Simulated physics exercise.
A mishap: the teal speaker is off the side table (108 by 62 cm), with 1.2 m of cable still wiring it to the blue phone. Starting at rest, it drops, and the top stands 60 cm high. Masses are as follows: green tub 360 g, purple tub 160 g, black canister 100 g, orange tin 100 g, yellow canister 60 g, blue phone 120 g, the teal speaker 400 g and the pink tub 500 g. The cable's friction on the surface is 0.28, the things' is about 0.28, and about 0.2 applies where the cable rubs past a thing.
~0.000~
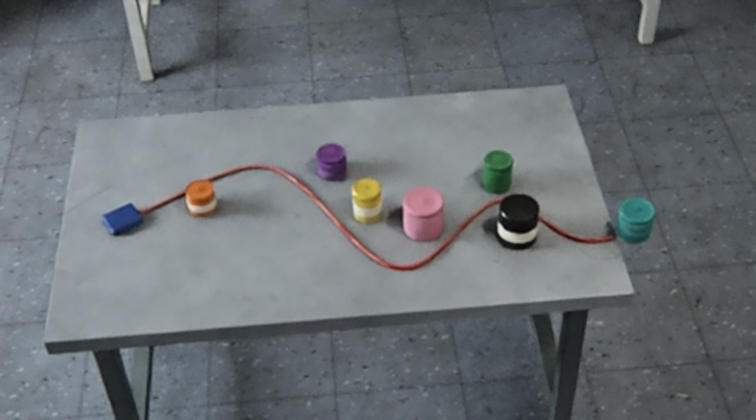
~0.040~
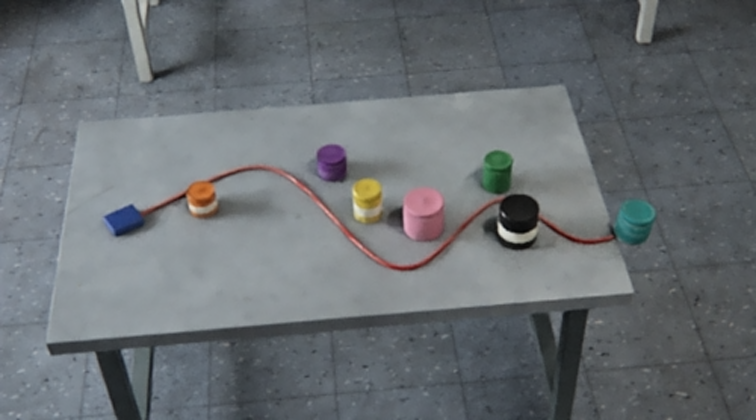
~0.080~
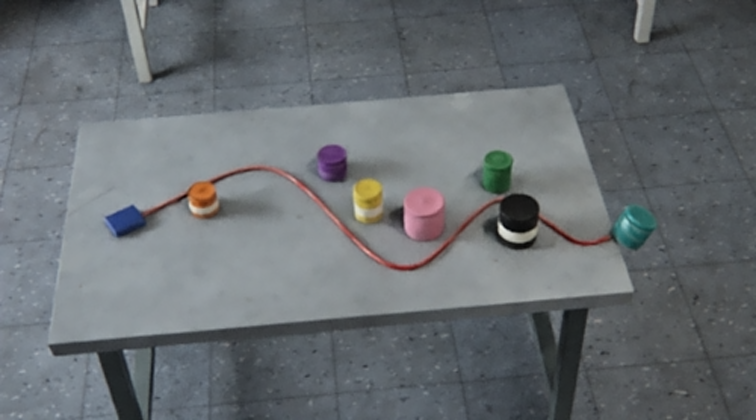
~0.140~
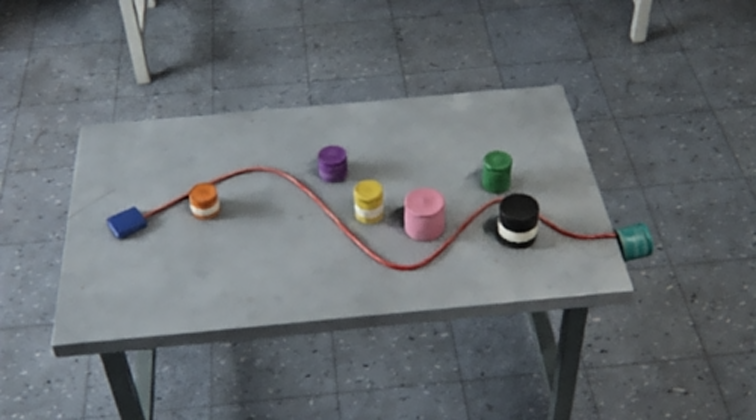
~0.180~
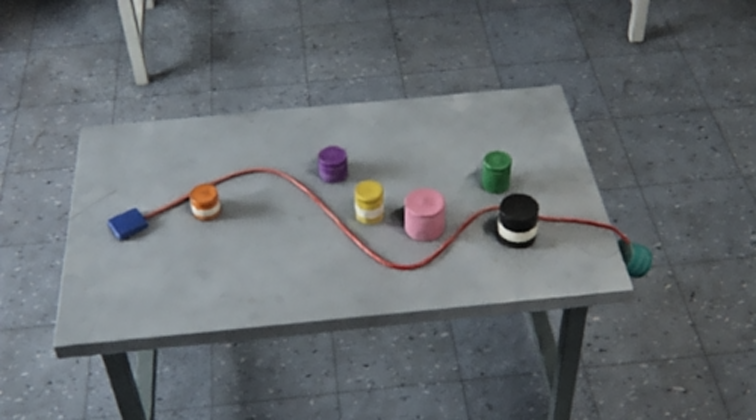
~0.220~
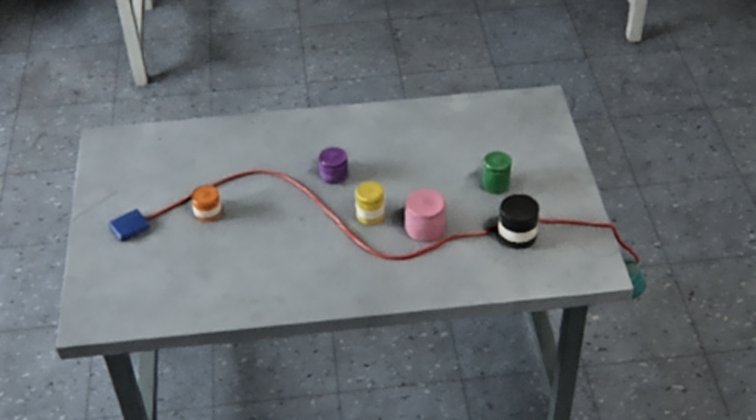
On a grey side table, a red cable winds among colourful tubs from a blue object at left to a teal one, which tilts over the right edge and drops below the tabletop, drawing the cable straighter as the blue object shifts slightly.
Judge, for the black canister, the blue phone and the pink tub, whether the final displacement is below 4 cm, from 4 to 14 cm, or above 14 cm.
Result: Black canister: Modest distance. Blue phone: Great distance. Pink tub: Tiny distance or none.
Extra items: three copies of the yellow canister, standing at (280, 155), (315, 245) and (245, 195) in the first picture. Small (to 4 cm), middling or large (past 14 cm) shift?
Shift 1: Minor. Shift 2: Minor. Shift 3: Major.
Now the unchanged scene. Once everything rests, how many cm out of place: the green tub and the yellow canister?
Approx. final shift - green tub: 0 cm; yellow canister: 10 cm.
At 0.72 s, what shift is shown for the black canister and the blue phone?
I'd say the black canister is some 8 cm out, the blue phone some 60 cm.
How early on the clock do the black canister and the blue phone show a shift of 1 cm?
The black canister at 0.32 seconds and the blue phone at 0.34 seconds.
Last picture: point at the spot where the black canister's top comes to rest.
It comes to rest close to (538, 234).
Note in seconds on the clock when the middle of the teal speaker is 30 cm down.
It happens at 0.30 seconds on the clock.
After 0.5 s, the cable's tail end at (253, 218); blue phone 24 cm off its start, black canister 7 cm off its start, orange tin 16 cm off its start.
After 0.7 s, the cable's tail end at (422, 195); blue phone 63 cm off its start, black canister 8 cm off its start, orange tin 32 cm off its start.
After 1.0 s, the cable's tail end at (448, 198); blue phone 68 cm off its start at (464, 189), black canister 8 cm off its start at (538, 234), pink tub 1 cm off its start at (429, 199).
After 1.2 s, the cable's tail end at (448, 198); blue phone 68 cm off its start, black canister 8 cm off its start, pink tub 1 cm off its start.
After 2.4 s, the cable's tail end at (448, 198); blue phone 68 cm off its start at (464, 189), black canister 8 cm off its start at (538, 234), pink tub 1 cm off its start at (429, 199), orange tin over the edge.
